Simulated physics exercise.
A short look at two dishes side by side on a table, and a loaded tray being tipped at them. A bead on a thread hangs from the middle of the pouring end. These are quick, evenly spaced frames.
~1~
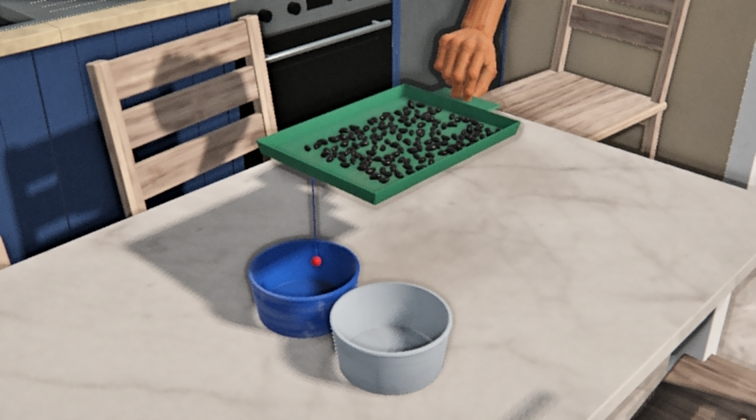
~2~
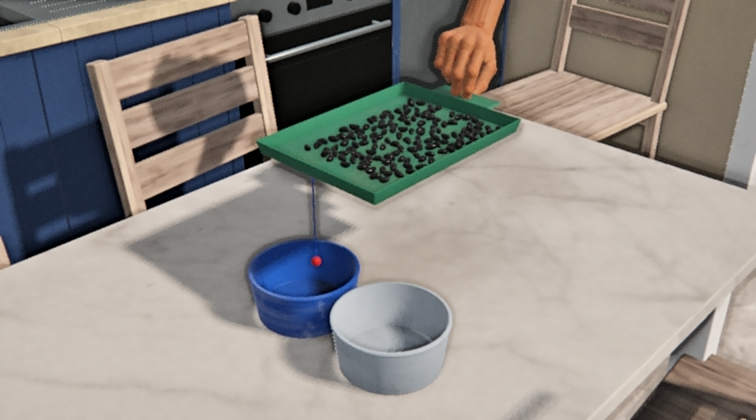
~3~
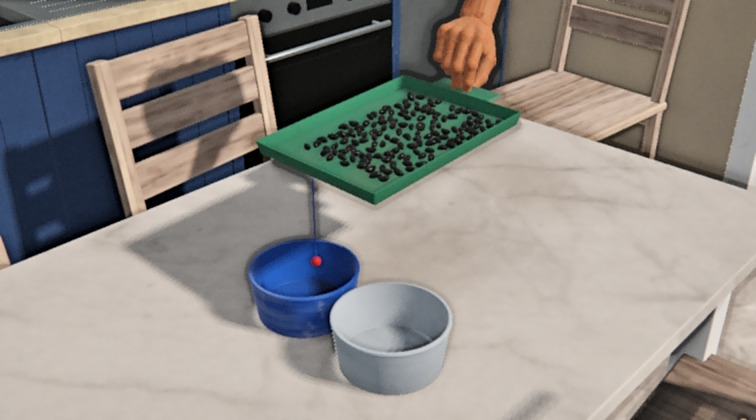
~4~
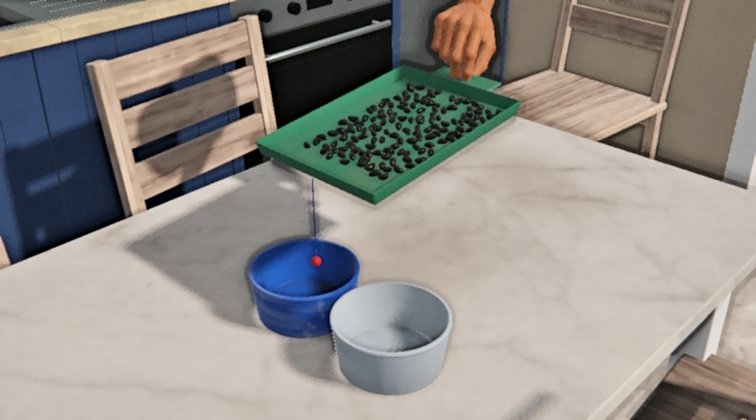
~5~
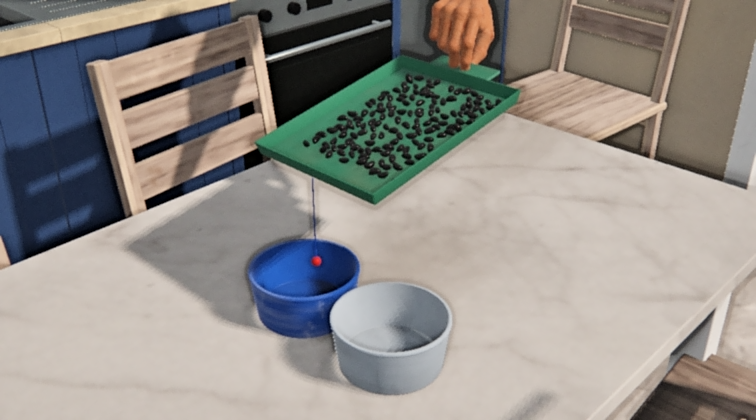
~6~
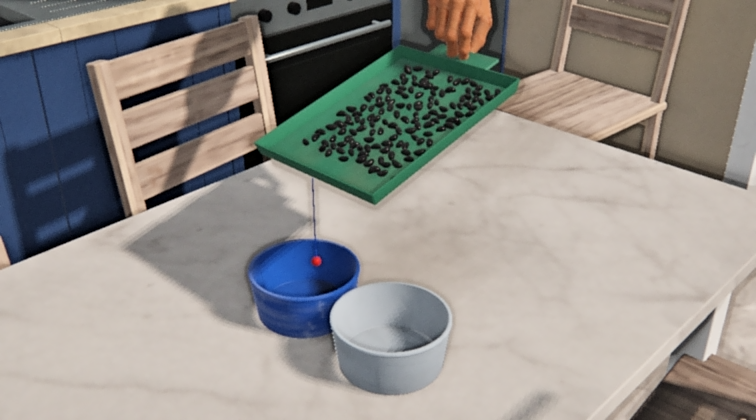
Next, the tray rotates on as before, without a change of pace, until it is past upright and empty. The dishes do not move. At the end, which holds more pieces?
The left one ends fuller.
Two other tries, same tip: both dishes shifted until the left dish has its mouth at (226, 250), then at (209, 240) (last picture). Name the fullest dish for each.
One: The right one. Two: Right.
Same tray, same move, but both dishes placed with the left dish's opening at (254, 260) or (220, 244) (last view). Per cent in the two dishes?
Near 90 % and 80 %.
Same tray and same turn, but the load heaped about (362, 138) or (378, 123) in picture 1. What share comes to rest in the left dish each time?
In turn 40 and 40 in a hundred.
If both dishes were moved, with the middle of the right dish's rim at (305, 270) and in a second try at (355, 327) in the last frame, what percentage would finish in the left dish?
First some 0, then 60 per cent.
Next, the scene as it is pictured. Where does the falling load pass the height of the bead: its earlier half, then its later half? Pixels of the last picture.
Around (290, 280) and then (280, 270).
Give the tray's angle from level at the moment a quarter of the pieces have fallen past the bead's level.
Near 105 degrees.
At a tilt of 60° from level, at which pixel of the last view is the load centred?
At about (325, 149).
Soon after the last picture, tray tipped steeply; nearly all on the tray; a stray few in the air.
A little later, tray tipped right over; most on the tray; a stray few in the right dish; a stray few in the left dish; a small part outside both; a small part in the air.
Later still, tray tipped past a quarter turn; a small part in the right dish; about a third in the left dish; about half outside both.
At rest, tray tipped past a quarter turn; a small part in the right dish; about a third in the left dish; about half outside both.
